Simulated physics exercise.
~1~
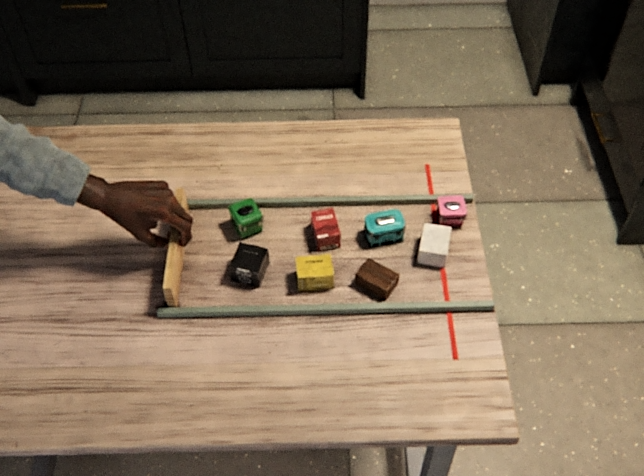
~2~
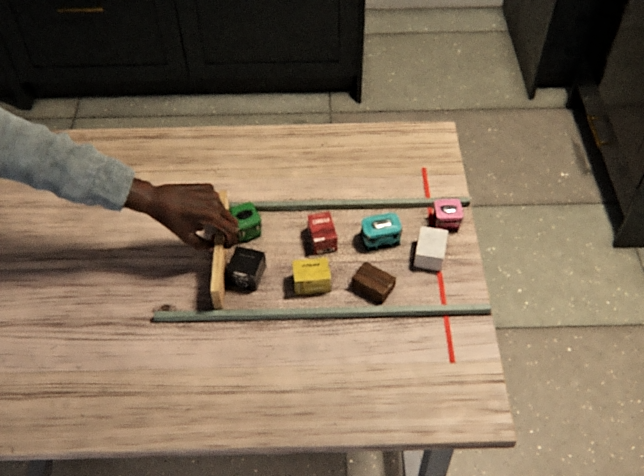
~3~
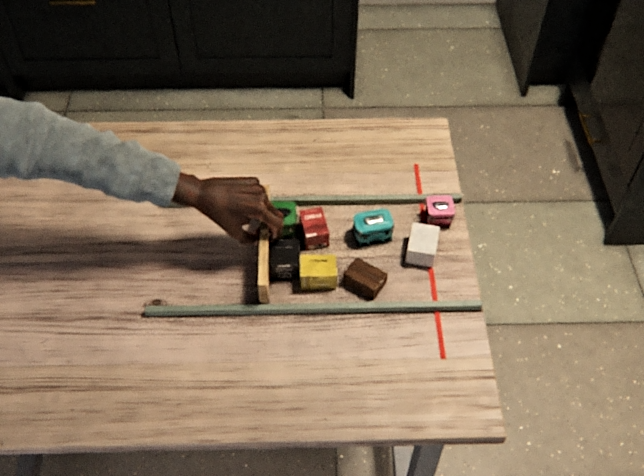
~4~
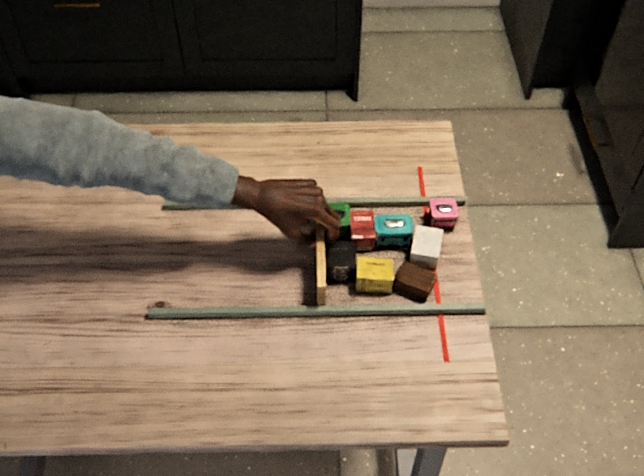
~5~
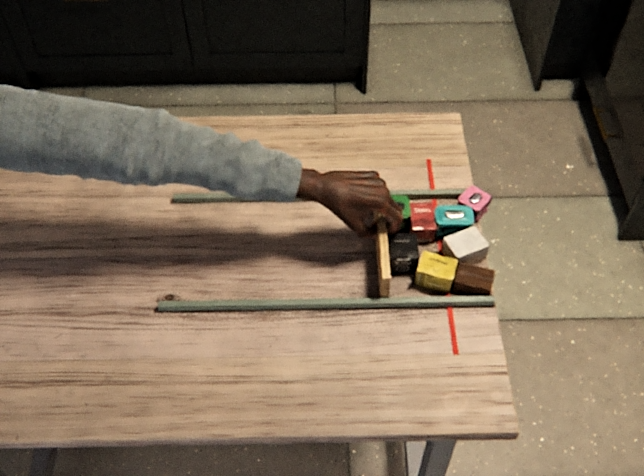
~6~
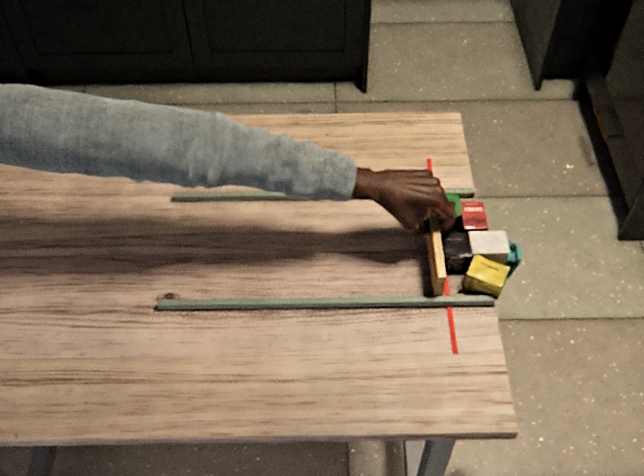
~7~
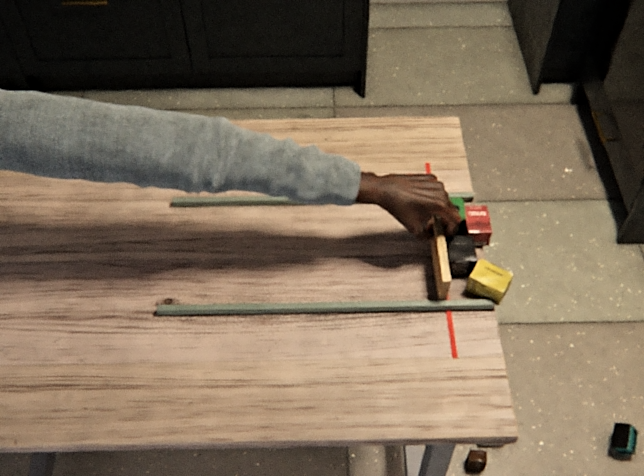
A hand in a grey-blue sleeve holds a small wooden board upright on a pale wooden table, seen from above at a slight sway, between two green rails. Ahead lie green, black, red, yellow, turquoise, brown, white and pink blocks, the last two near a red strip by the right edge. The hand pushes the board right, gathering the green and black blocks, then the red and yellow, into a cluster. The crowded blocks cross the strip and spill over the edge. The board stops at the strip with pink, white, turquoise and brown gone from the table, while green, red, black and yellow stay bunched at the edge.
